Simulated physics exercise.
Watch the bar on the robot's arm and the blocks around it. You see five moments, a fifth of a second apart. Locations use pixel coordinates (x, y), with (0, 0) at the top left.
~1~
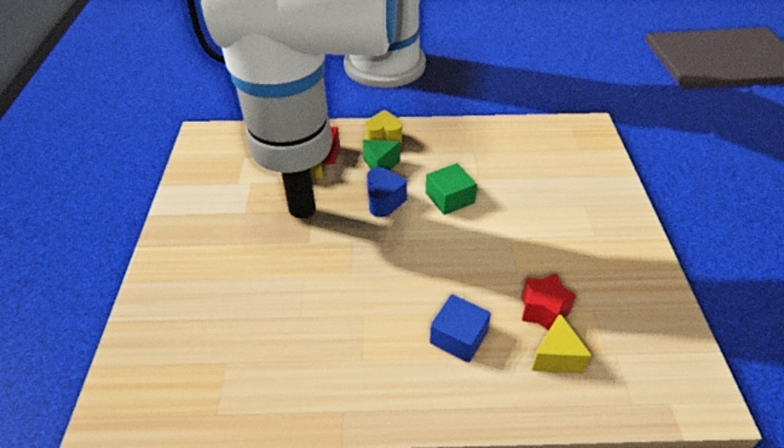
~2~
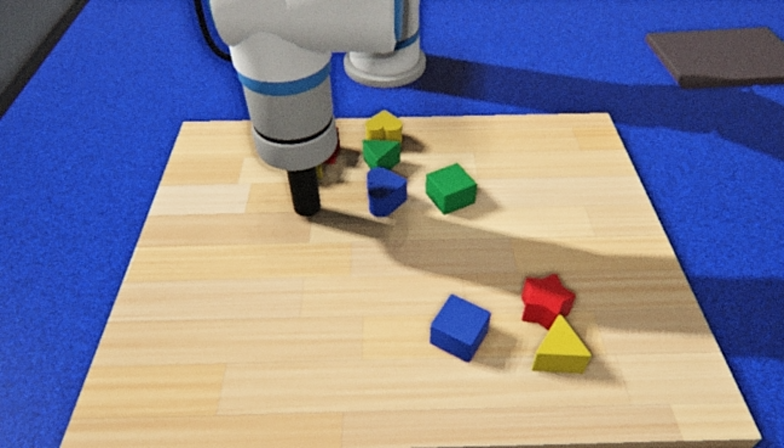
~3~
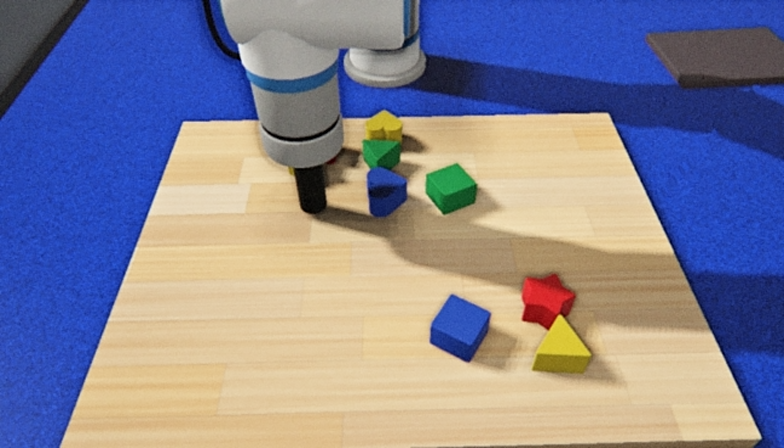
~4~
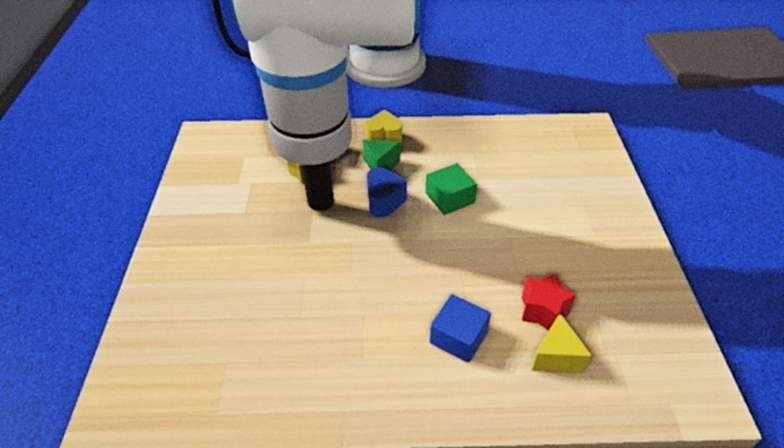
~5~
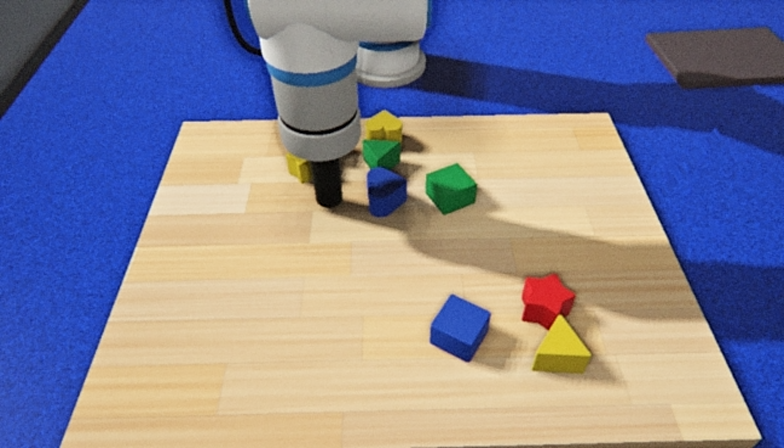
A white and grey robot arm with blue bands holds a black bar upright over a pale wooden board on a blue floor, seen from above at an angle. Yellow, green and blue blocks cluster near the bar, while a blue cube, red star and yellow triangle sit lower right. The arm slides the bar slowly rightward toward the blue heart-shaped block, the blocks and camera staying still.
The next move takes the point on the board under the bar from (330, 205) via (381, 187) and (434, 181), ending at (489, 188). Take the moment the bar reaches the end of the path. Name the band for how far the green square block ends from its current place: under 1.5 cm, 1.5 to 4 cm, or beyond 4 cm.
Between 1.5 and 4 cm.
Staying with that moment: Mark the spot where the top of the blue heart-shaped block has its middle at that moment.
It comes to (408, 183).
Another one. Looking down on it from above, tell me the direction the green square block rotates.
Seen from above, its turn is clockwise.
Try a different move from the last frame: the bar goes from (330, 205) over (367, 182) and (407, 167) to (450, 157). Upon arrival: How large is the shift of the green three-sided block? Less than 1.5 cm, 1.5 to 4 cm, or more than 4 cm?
Travel: Beyond 4 cm.
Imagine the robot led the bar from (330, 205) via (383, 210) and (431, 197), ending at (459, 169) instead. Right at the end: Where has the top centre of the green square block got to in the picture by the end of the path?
Close to (481, 171).
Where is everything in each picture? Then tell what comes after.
The first picture shows tip of the bar at (302, 209), middles of tops, yellow star hidden, green three-sided block at (380, 147), blue heart-shaped block at (384, 182), green square block at (452, 178).
The second picture shows bar at (307, 207), nothing pushed.
The third picture shows bar at (314, 205), nothing pushed.
The fourth picture shows bar at (321, 202), nothing pushed.
The fifth picture shows bar at (329, 199), yellow star hidden, green three-sided block at (380, 147), blue heart-shaped block at (384, 182), green square block at (452, 178).
On the path given first. One third of the way, bar at (381, 181); blue heart-shaped block at (399, 181), turned 55° clockwise.
Two thirds of the way, bar at (436, 175); green three-sided block at (383, 144), turned 20° anticlockwise; blue heart-shaped block at (408, 183), turned 90° clockwise; green square block at (456, 180).
At the end, bar at (490, 182); yellow star unmoved; green three-sided block at (383, 144), turned 20° anticlockwise; blue heart-shaped block at (408, 183), turned 90° clockwise; green square block at (470, 188), turned 40° clockwise.
